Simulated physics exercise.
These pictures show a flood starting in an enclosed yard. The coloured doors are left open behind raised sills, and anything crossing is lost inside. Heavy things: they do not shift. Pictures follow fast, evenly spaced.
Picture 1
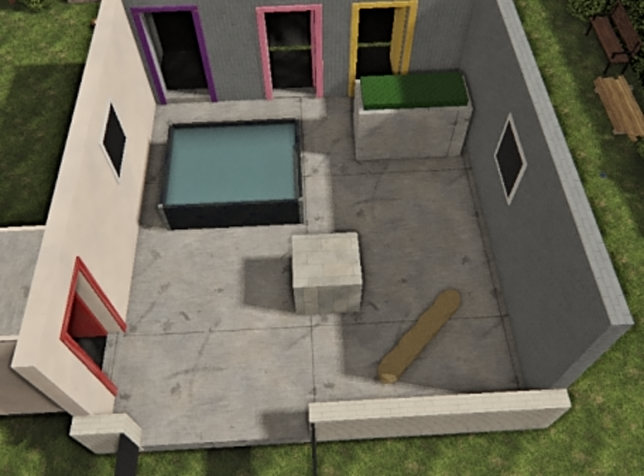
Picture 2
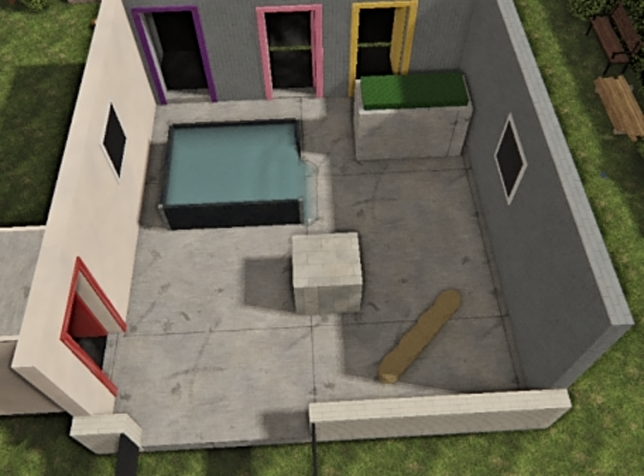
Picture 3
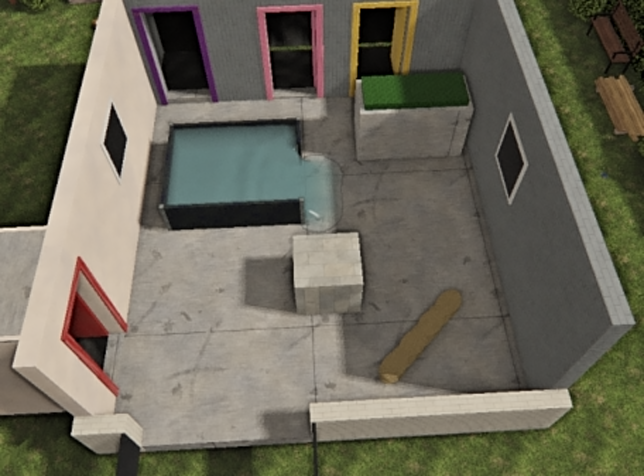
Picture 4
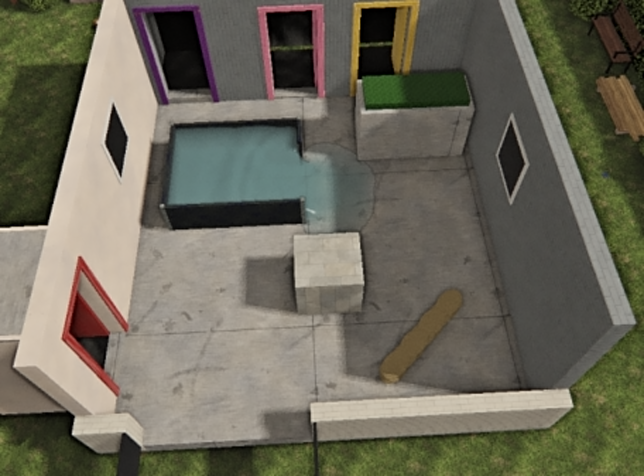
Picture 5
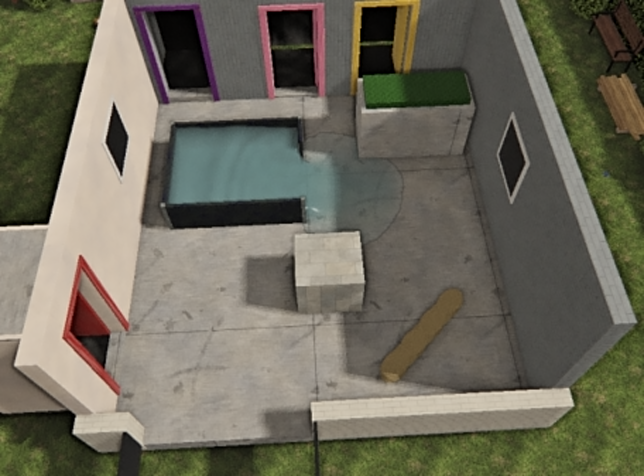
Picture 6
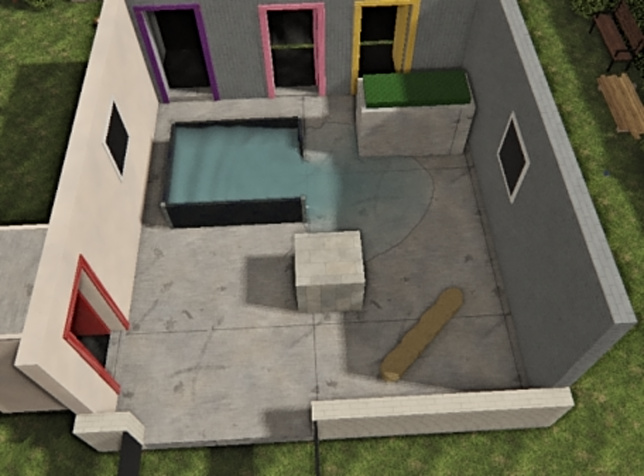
In a walled yard, water pours from the tank's right side and spreads across the floor.
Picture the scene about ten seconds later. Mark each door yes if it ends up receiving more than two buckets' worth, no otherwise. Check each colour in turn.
Red door - yes, purple door - no, pink door - no, yellow door - no.
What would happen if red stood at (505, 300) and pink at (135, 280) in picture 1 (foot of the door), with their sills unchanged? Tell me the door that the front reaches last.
The one in pink, as it turns out.
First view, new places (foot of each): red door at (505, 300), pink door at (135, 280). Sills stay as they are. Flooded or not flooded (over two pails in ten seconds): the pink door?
For the pink door, it remains below.
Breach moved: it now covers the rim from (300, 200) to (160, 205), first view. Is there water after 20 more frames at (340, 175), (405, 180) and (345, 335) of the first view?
Point by point: Untouched, swamped and untouched.
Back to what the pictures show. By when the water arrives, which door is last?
The red one.
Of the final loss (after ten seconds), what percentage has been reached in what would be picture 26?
Share gone: About 0 %.
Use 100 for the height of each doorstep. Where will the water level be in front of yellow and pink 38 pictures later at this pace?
Approx. 40 % followed by 90 %.
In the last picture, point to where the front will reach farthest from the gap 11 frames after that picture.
Roughly (519, 369).
A moment on, water covers 25 % of the floor; the red door not reached, the purple door not reached, the pink door not reached, the yellow door not reached.
Next, water covers 35 % of the floor; the red door not reached, the purple door not reached, the pink door wet at the sill, nothing in, the yellow door wet at the sill, nothing in.
Then, water covers 45 % of the floor; the red door not reached, the purple door not reached, the pink door wet at the sill, nothing in, the yellow door wet at the sill, nothing in.
Later, water covers 75 % of the floor; the red door wet at the sill, nothing in, the purple door wet at the sill, nothing in, the pink door wet at the sill, nothing in, the yellow door under two buckets in.
In the end, water covers 95 % of the floor; the red door over two buckets in, the purple door wet at the sill, nothing in, the pink door wet at the sill, nothing in, the yellow door under two buckets in.
